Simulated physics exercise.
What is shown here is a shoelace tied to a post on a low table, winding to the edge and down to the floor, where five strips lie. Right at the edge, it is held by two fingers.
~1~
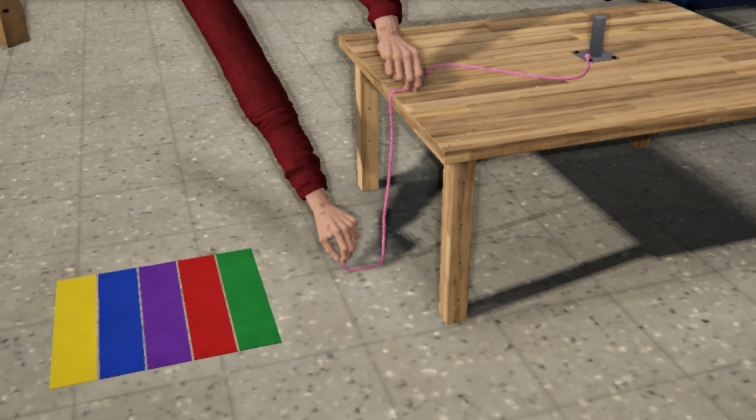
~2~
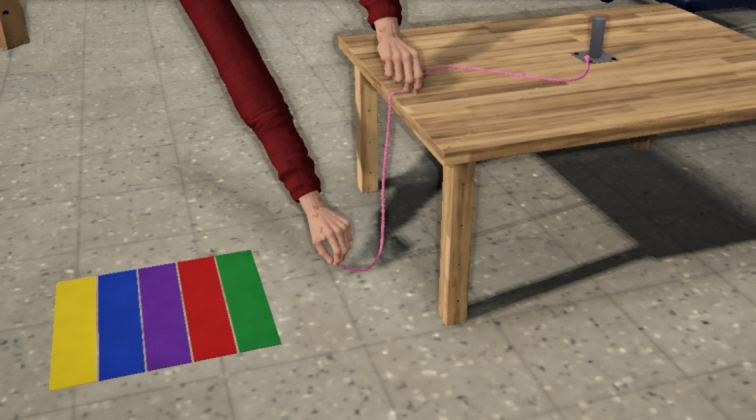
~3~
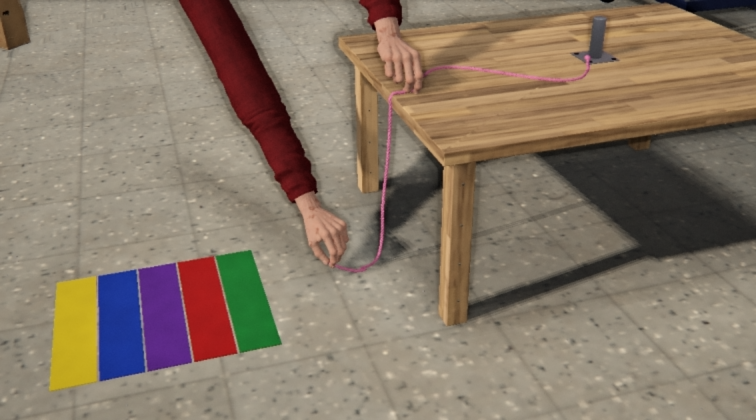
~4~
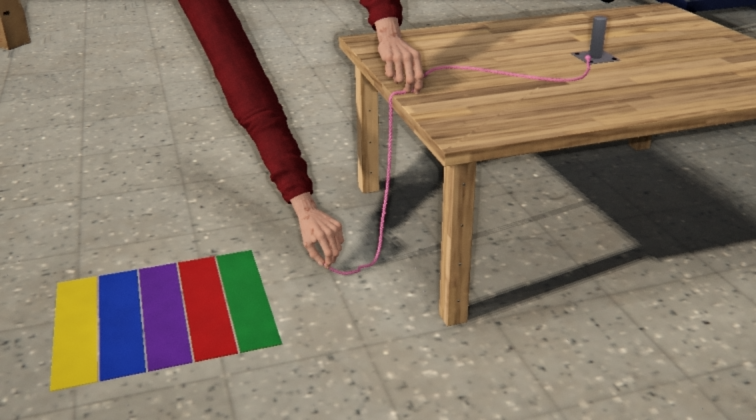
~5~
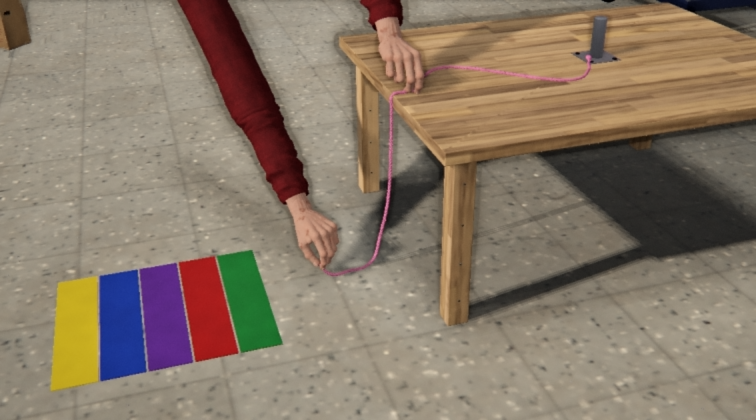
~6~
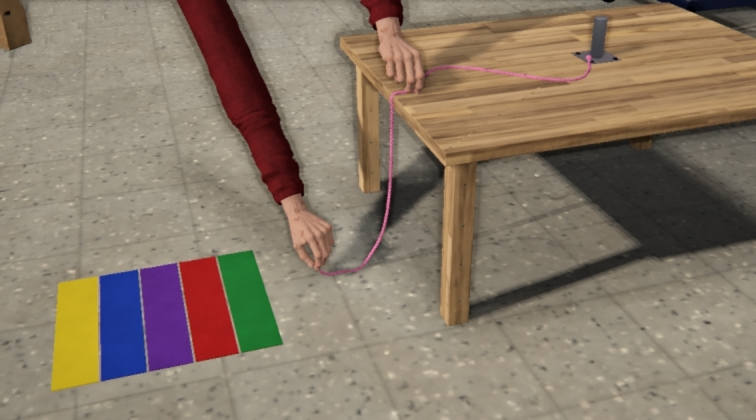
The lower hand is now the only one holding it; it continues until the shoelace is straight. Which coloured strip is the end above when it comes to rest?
The blue one.
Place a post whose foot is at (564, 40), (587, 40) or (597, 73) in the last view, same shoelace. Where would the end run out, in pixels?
First try about (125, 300), second about (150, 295), third about (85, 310).
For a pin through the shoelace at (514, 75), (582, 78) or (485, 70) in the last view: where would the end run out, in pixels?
Near (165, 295), (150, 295) and (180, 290).
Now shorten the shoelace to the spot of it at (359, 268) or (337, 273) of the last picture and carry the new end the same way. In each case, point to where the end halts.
Respectively (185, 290) and (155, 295).
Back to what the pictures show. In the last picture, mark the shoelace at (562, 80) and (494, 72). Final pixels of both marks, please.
First: (514, 69). Second: (454, 78).
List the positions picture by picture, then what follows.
The first picture shows end (341, 259); green (255, 327); red (212, 335); purple (167, 344); blue (121, 353); yellow (74, 362).
The second picture shows end (334, 262); shoelace through (587, 70) (518, 75) (438, 68) (400, 93) (384, 174) (382, 246).
The third picture shows end (330, 263).
The fourth picture shows end (325, 264); shoelace through (588, 70) (518, 76) (438, 68) (400, 93) (389, 174) (380, 246).
The fifth picture shows end (320, 265).
The sixth picture shows end (315, 266); shoelace through (589, 70) (519, 75) (439, 68) (401, 93) (391, 174) (376, 246).
Soon after, end near (202, 286); over red.
After that, end near (148, 296); over purple.
At the stop, end near (115, 302); over blue. It gets as far as the blue strip.
